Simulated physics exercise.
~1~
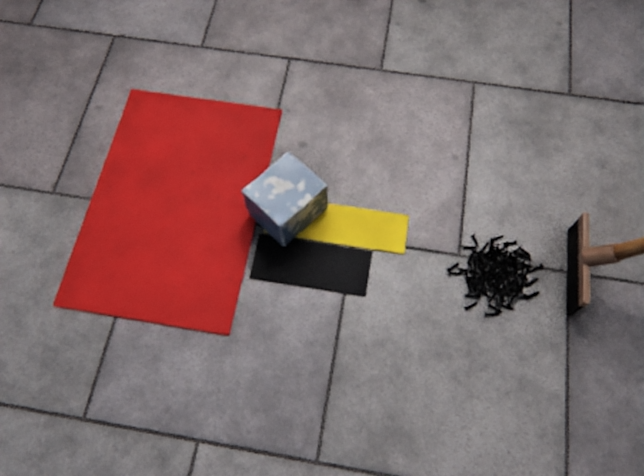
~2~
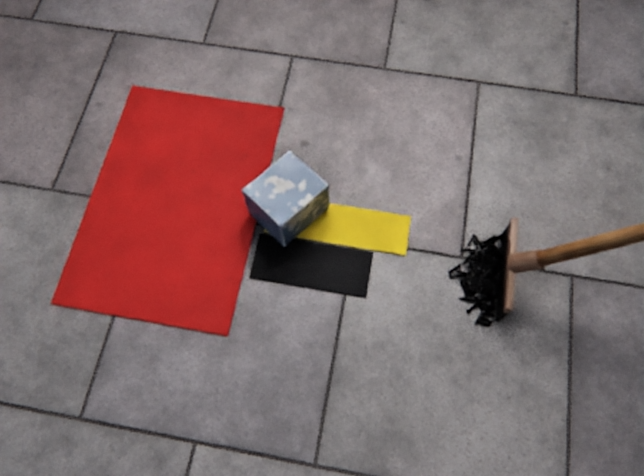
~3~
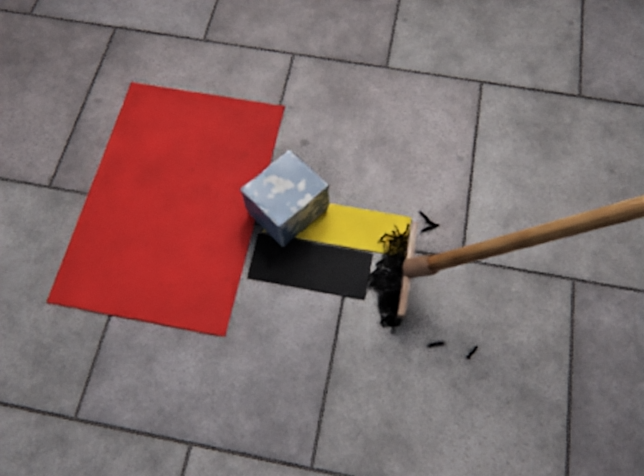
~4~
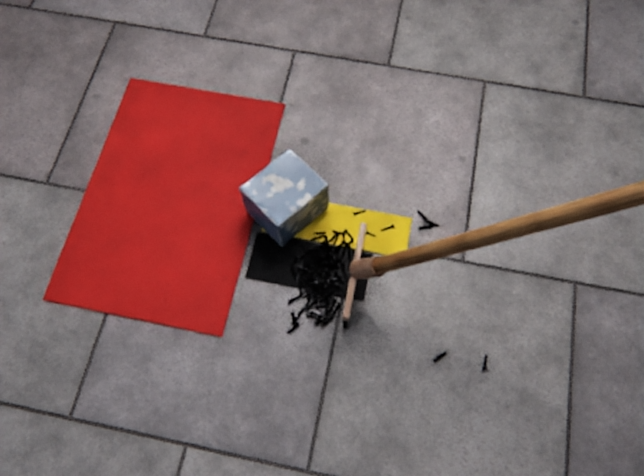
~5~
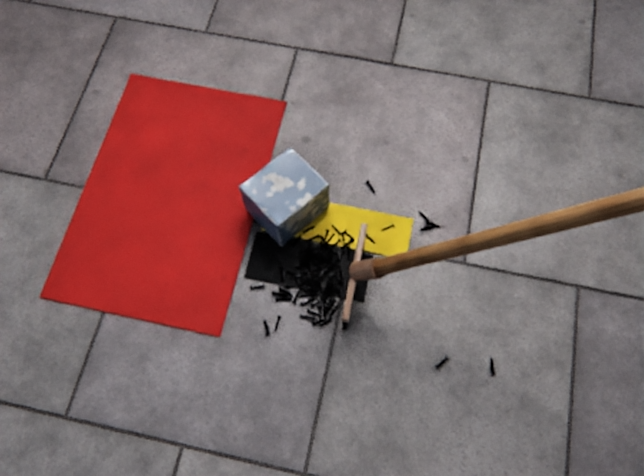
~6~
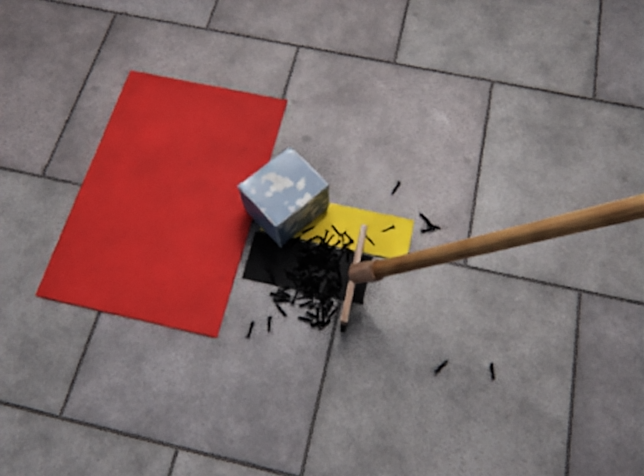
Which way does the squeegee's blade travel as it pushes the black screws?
The blade travels to the left, pushing the screws towards the block and the coloured mats.
